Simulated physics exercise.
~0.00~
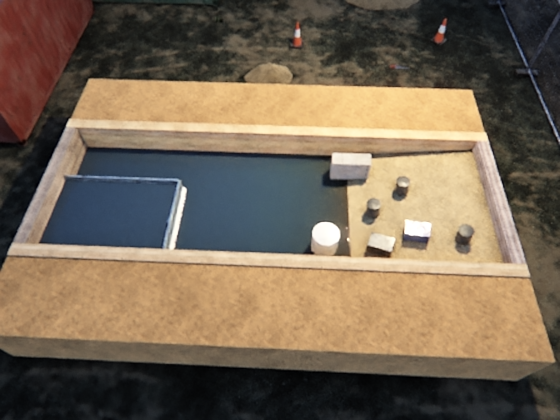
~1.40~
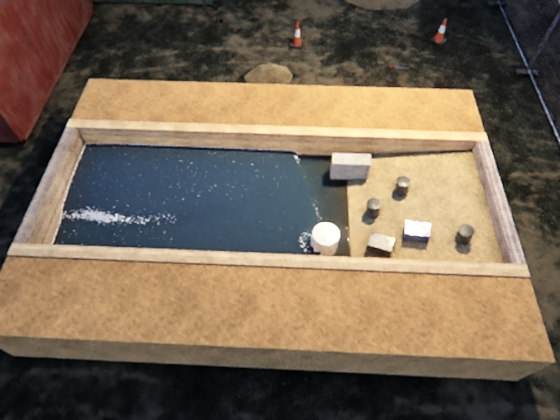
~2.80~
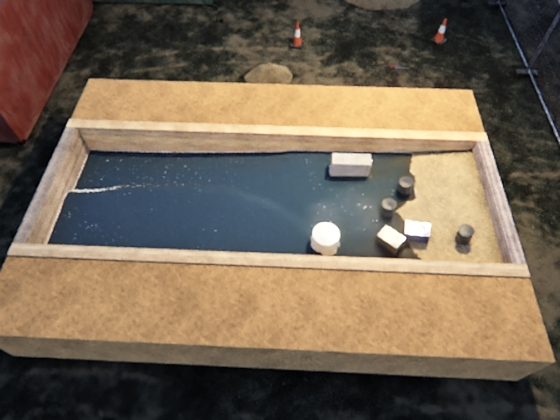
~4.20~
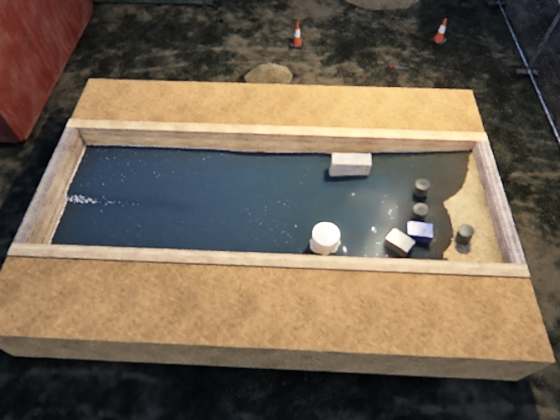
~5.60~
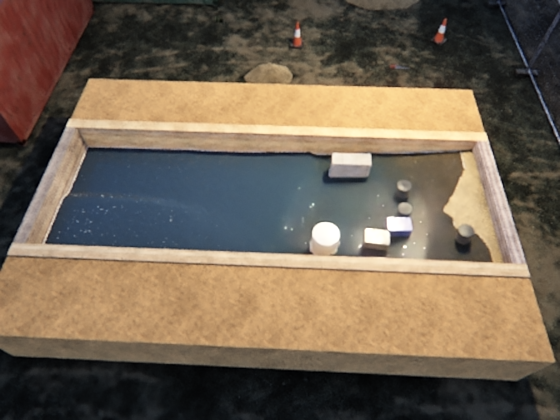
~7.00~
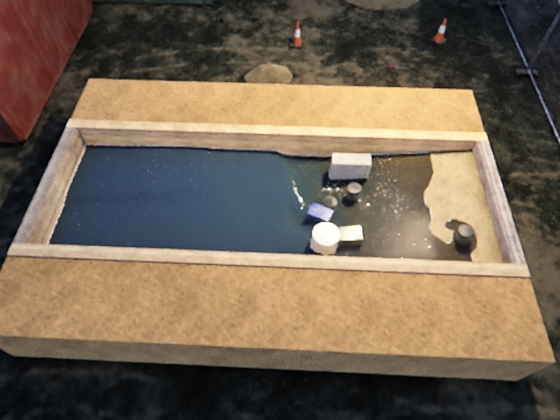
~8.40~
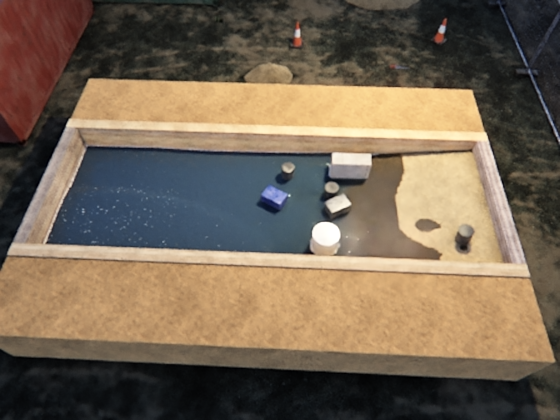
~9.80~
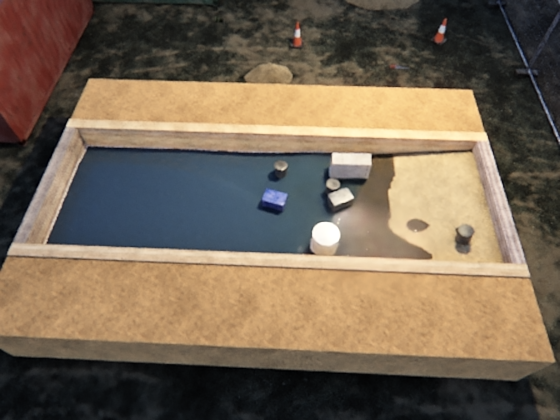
Water in a wooden-walled sandy basin surging right over pails and crates, then drawing back left and leaving the blue crate afloat.
